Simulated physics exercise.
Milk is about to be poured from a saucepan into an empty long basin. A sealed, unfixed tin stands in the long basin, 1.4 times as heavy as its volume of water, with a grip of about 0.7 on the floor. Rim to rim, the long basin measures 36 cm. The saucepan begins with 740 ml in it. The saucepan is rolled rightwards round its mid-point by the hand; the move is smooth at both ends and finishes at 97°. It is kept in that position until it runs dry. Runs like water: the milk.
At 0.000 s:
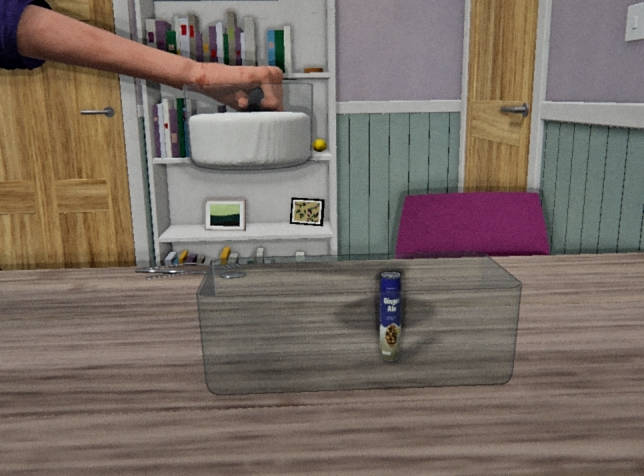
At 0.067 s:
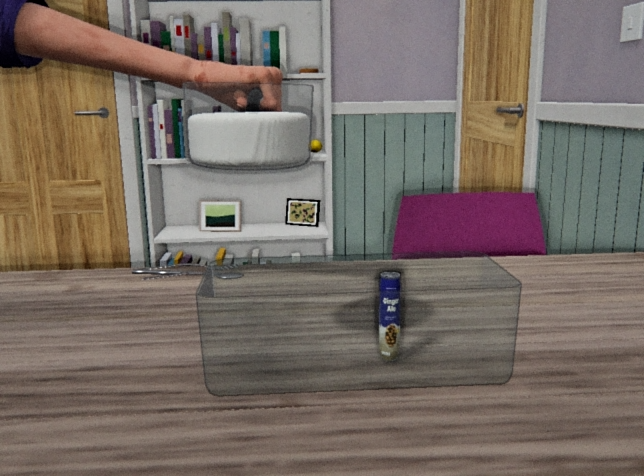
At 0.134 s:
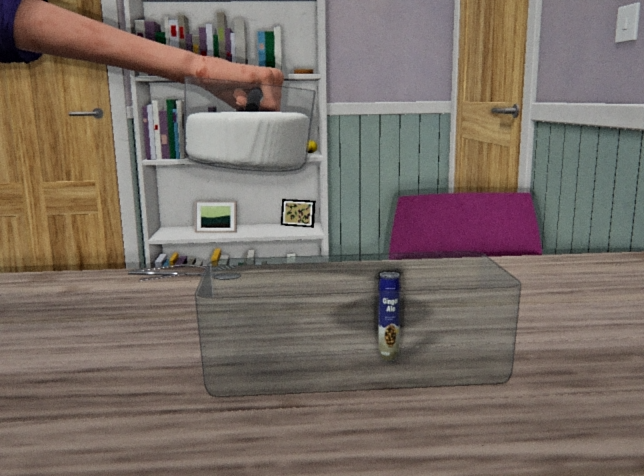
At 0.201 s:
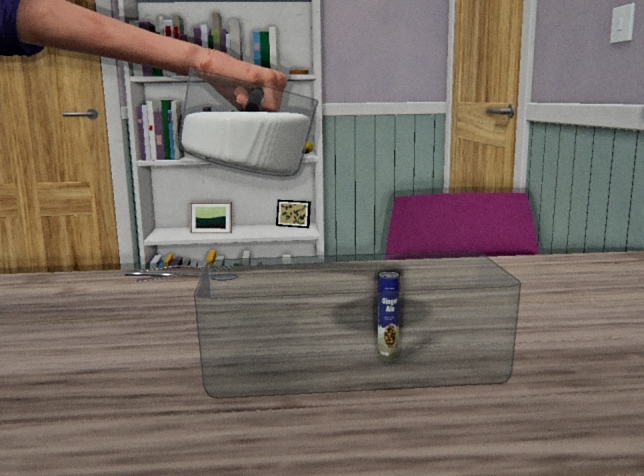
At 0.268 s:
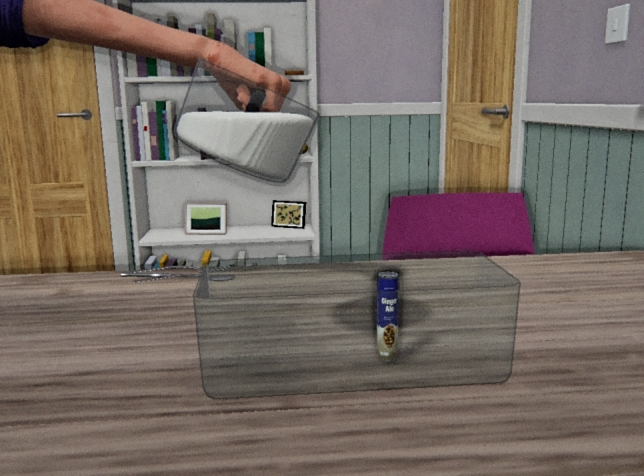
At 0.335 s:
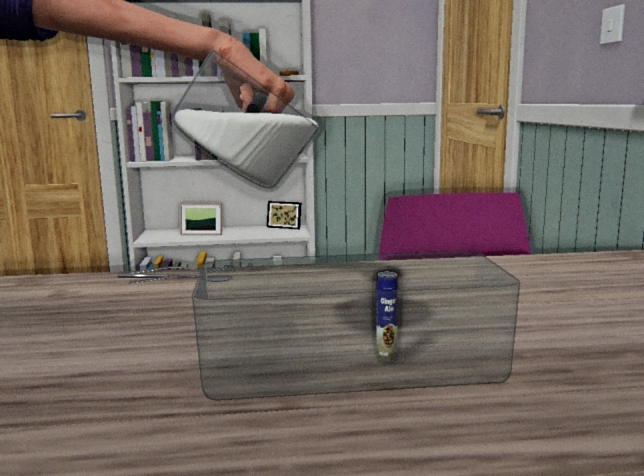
A hand reaches in from the upper left above a wood-grained table, seen from the front in a room with two wooden doors and a bookshelf. It holds a clear saucepan of white milk over a long, see-through basin, with a blue tin at the basin and a magenta chair behind. The hand rolls the saucepan steadily rightwards while the camera drifts slightly, shifting the background left.
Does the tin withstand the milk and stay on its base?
No, it is knocked over.
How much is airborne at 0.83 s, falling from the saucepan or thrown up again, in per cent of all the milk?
In-air share: About 14 %.
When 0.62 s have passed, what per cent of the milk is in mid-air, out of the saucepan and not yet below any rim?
42 per cent.
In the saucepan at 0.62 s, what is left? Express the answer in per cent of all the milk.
I reckon about 46 in a hundred is still held.
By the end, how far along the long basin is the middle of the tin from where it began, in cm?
Around 7.0 cm.
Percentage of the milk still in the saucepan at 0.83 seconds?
What remains is about 16 percent of it all.
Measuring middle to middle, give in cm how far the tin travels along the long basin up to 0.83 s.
Around 2 centimetres.
Then, 0.62 s in, the tilt is 87° and 45 per cent is still to pour; the tin stands where it began.
Then, 0.83 s in, the tilt is 97° and 15 per cent is still to pour; the tin leans 19°.
Then, 1.05 s in, the tilt is 97° and 4 per cent is still to pour; the tin lies on its side.
Then, 1.29 s in, the tilt is 97° and 1 per cent is still to pour; the tin lies on its side.
Finally, the tin lies on its side.
